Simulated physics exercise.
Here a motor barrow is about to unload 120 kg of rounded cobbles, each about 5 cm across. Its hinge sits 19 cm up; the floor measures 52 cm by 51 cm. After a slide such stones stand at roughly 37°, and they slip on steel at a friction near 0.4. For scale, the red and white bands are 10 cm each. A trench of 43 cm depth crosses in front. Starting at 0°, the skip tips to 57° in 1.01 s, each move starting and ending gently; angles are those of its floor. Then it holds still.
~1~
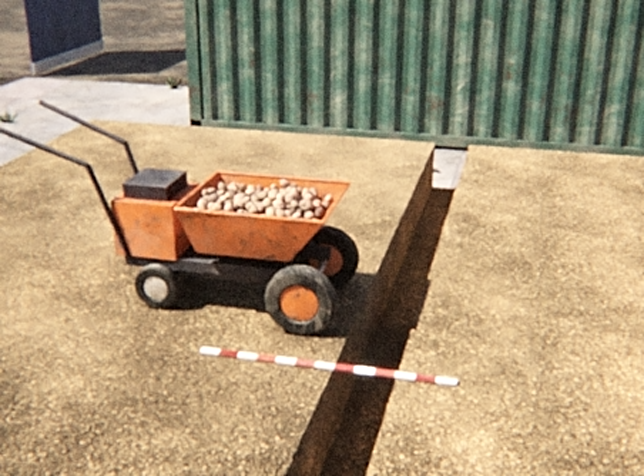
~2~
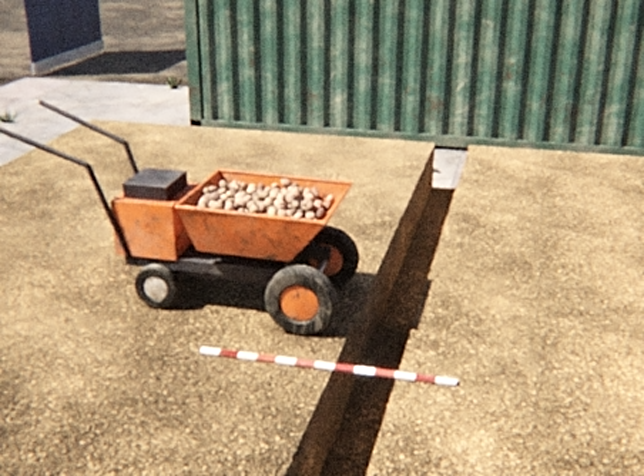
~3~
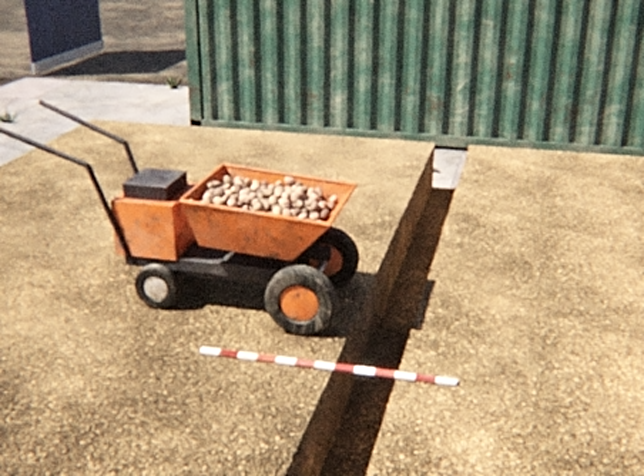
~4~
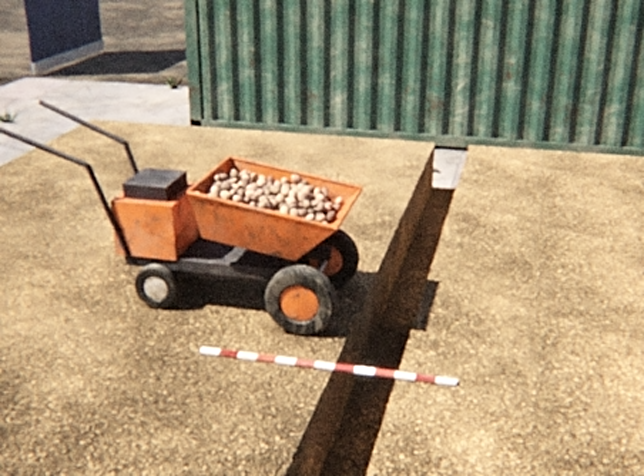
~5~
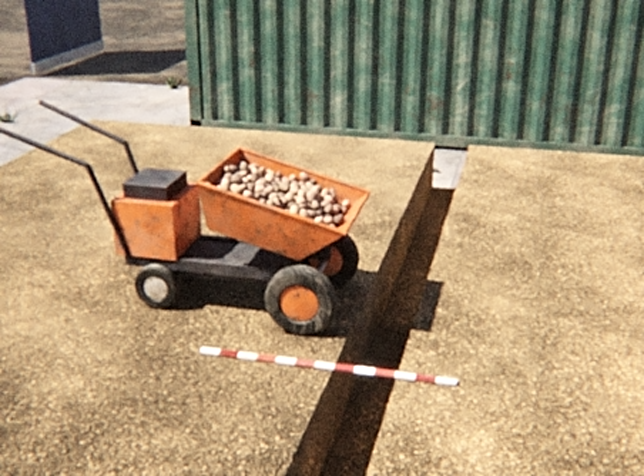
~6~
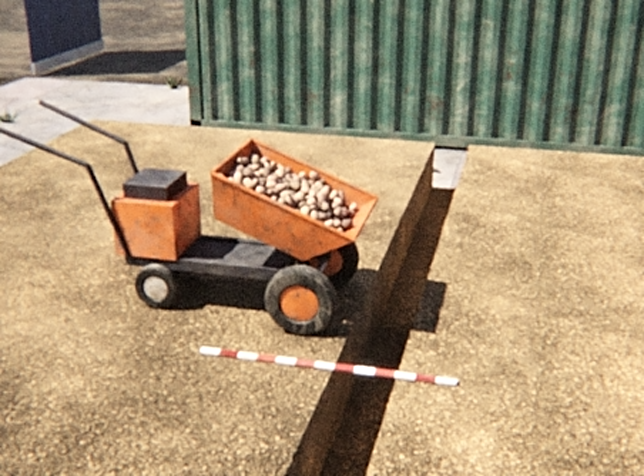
On sandy ground in front of a green corrugated container, an orange motor barrow full of rounded stones stood beside a narrow trench, and its skip slowly tilted up at the back, leaning toward the right.
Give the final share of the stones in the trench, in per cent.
Some 22 per cent of it.
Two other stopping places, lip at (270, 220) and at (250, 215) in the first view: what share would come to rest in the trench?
About 65 and 55 per cent.
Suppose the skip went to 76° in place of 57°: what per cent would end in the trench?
Then about 25 per cent.
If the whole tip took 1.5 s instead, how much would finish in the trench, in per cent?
It would be near 30 per cent.
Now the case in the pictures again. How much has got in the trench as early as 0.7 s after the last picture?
About 5 per cent by then.
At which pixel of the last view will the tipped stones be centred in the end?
Their middle is at about (440, 321).
Then, 0.3 s after the last picture the floor is at 48°, 100 % in the skip; the foremost stones are at (376, 246).
Then, 0.7 s after the last picture the floor is at 57°, 83 % in the skip, 6 % in the trench, 11 % past the trench; the foremost stones are at (447, 312).
Then, 1.0 s after the last picture the floor is at 57°, 54 % in the skip, 5 % in the trench, 42 % past the trench; the foremost stones are at (527, 341).
Then, 3.0 s after the last picture the floor is at 57°, 33 % in the skip, 22 % in the trench, 45 % past the trench; the foremost stones are at (605, 345).
